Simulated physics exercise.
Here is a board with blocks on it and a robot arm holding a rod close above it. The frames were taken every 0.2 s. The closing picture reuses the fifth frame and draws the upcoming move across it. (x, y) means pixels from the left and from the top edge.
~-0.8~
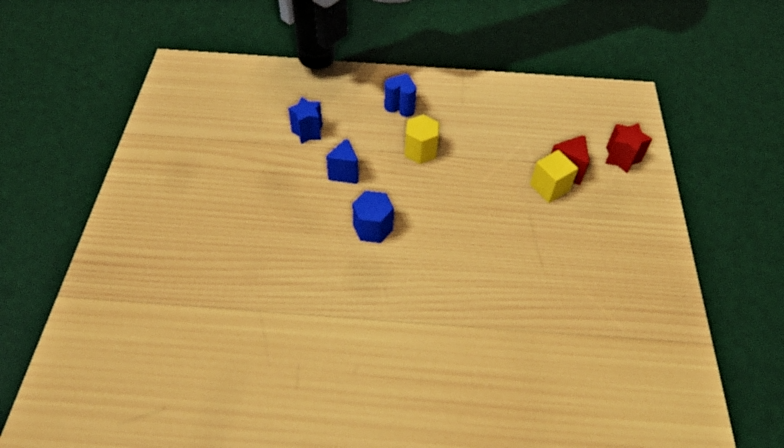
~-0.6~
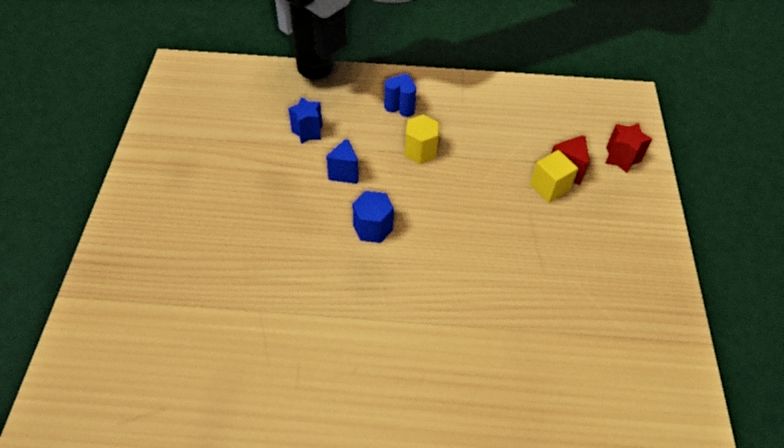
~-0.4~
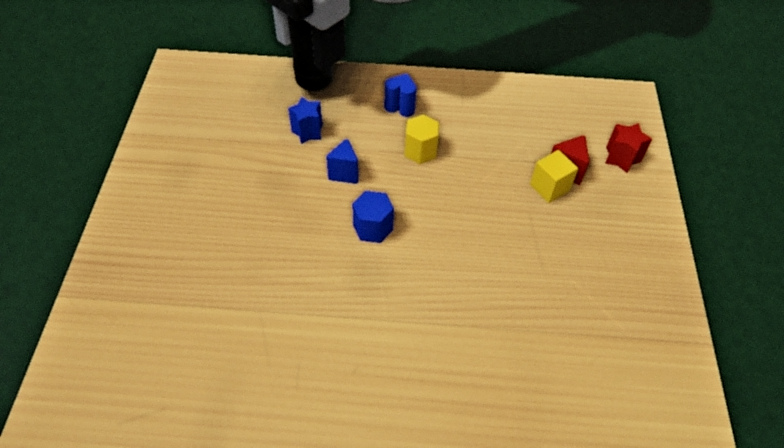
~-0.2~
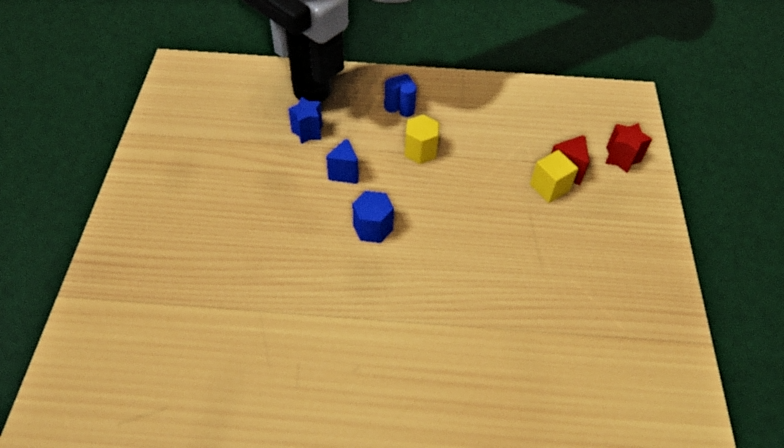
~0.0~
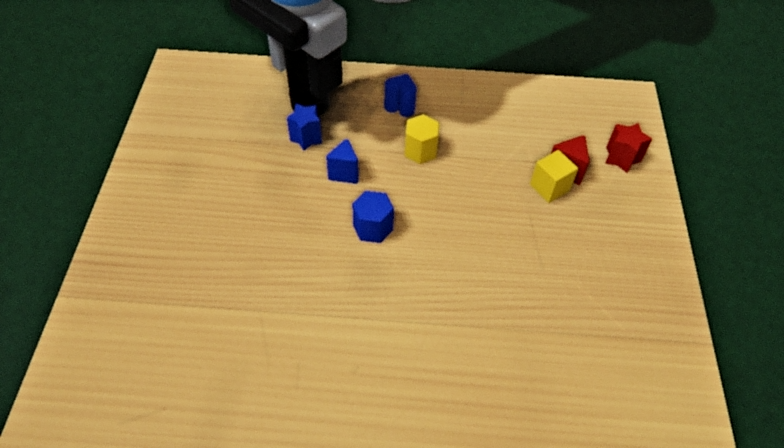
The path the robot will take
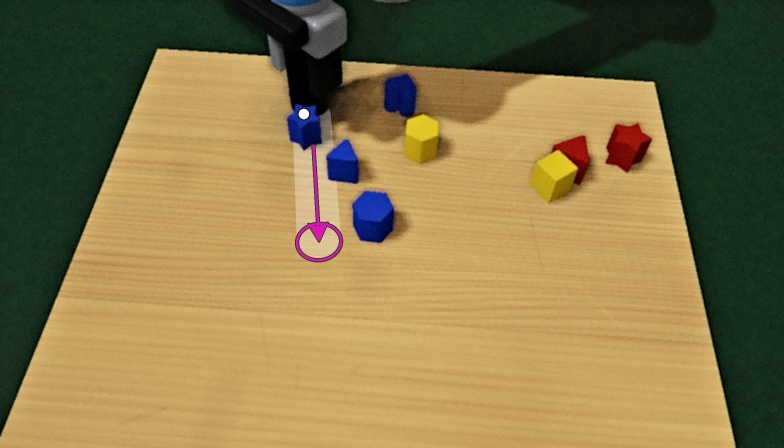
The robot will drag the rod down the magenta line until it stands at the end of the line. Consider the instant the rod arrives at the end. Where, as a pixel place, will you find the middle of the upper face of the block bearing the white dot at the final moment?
Just about (305, 249).
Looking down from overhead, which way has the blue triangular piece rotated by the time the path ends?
Anticlockwise, looking down.
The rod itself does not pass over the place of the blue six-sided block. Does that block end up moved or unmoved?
Undisturbed, or as good as.
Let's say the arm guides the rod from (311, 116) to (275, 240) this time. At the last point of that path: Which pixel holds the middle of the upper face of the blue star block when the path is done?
The middle of its top is at (265, 249).
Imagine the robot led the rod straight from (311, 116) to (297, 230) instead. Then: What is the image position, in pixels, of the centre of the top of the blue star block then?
In the picture, that point is around (287, 237).
Drawn move, in a line from (311, 116) to (319, 242); the dot is on the blue star block.
The first path, step by step. One third of the way, rod at (313, 145); blue star block at (305, 157).
Two thirds of the way, rod at (315, 186); blue star block at (306, 201); blue triangular piece at (346, 157), turned 45° anticlockwise.
At the end, rod at (318, 232); blue star block at (305, 249); blue triangular piece at (346, 157), turned 45° anticlockwise; blue six-sided block still.
